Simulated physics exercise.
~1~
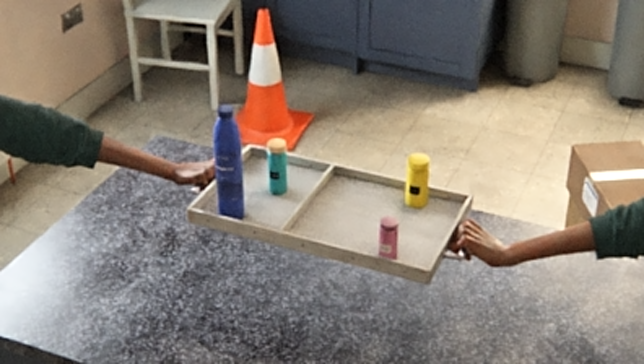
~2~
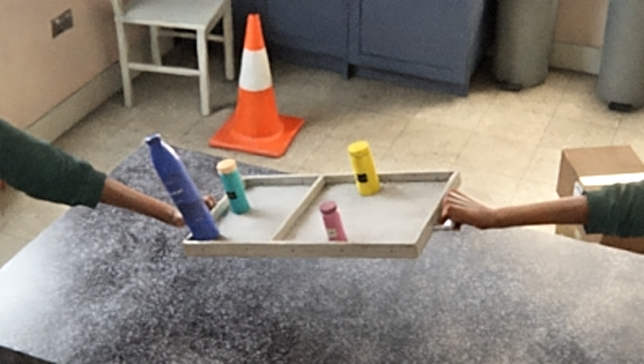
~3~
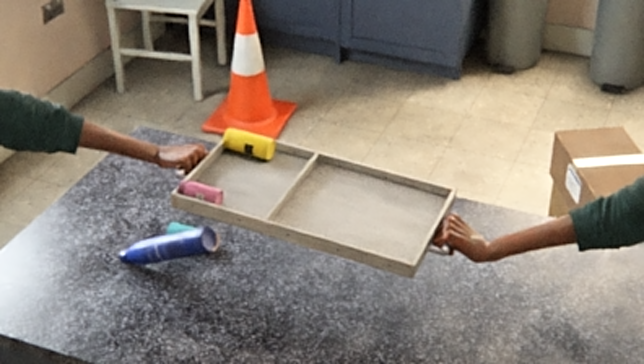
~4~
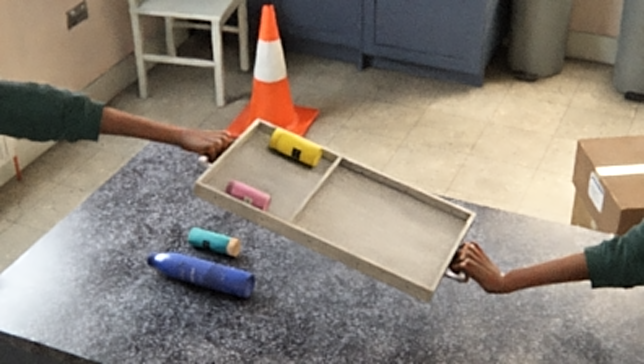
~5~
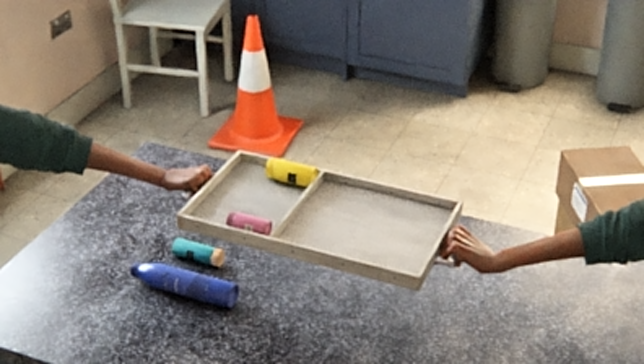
A tall blue bottle and a small turquoise one slid off the left end of a tray as two hands tipped it, while the yellow and pink ones toppled; the tray tilted right, then levelled with those two still lying on it.
